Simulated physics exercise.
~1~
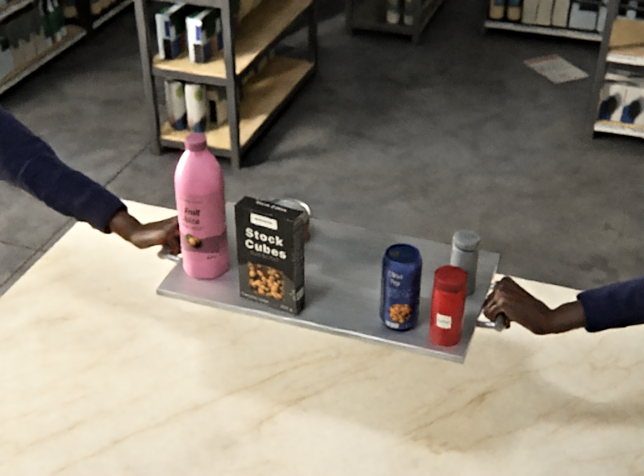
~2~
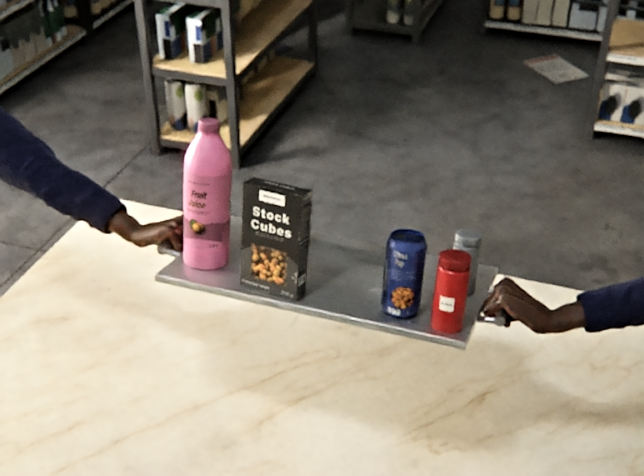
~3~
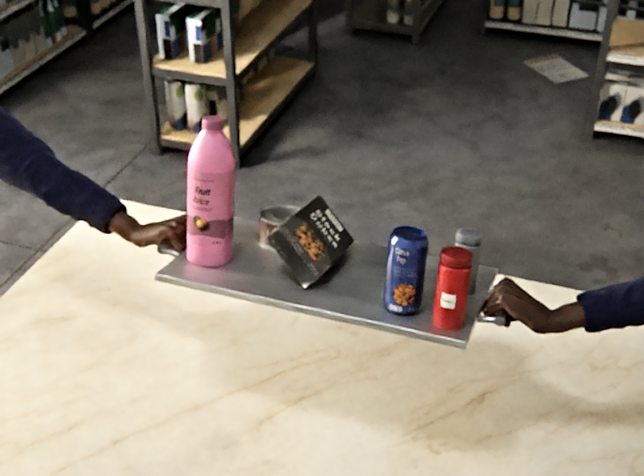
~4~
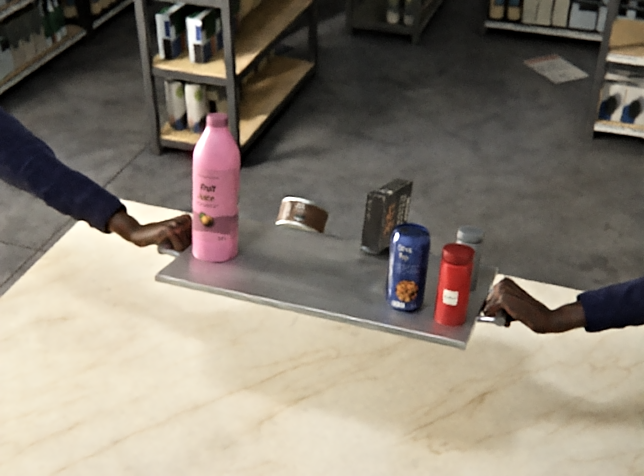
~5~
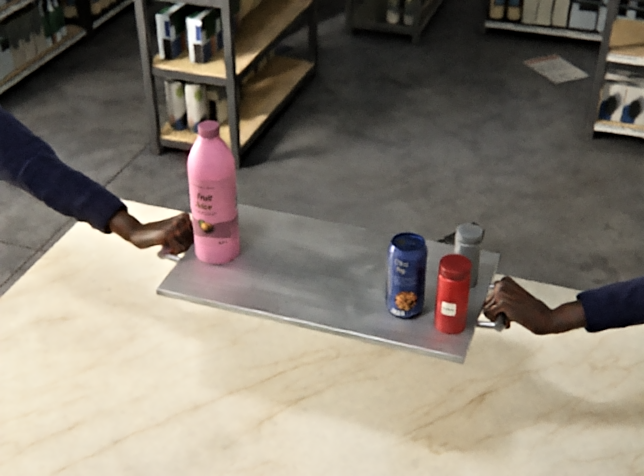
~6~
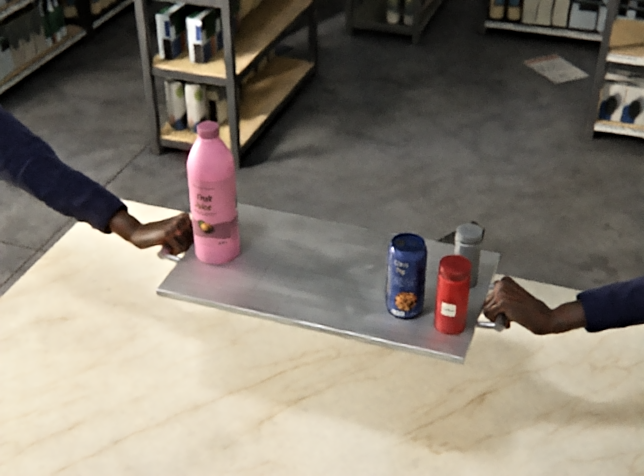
At first, two hands hold a flat grey tray above a pale table, with a pink bottle, an upright black packet, a blue can, a red shaker and a grey shaker on it, and a tub mostly hidden behind the packet. The hands tip the tray so its far edge dips, and the items lean. The black packet topples onto its side, revealing the tub behind it. Both slide toward the far edge, the packet moving right, and go off the tray. The tray then comes back toward level, with the bottle, can and two shakers still standing on it.
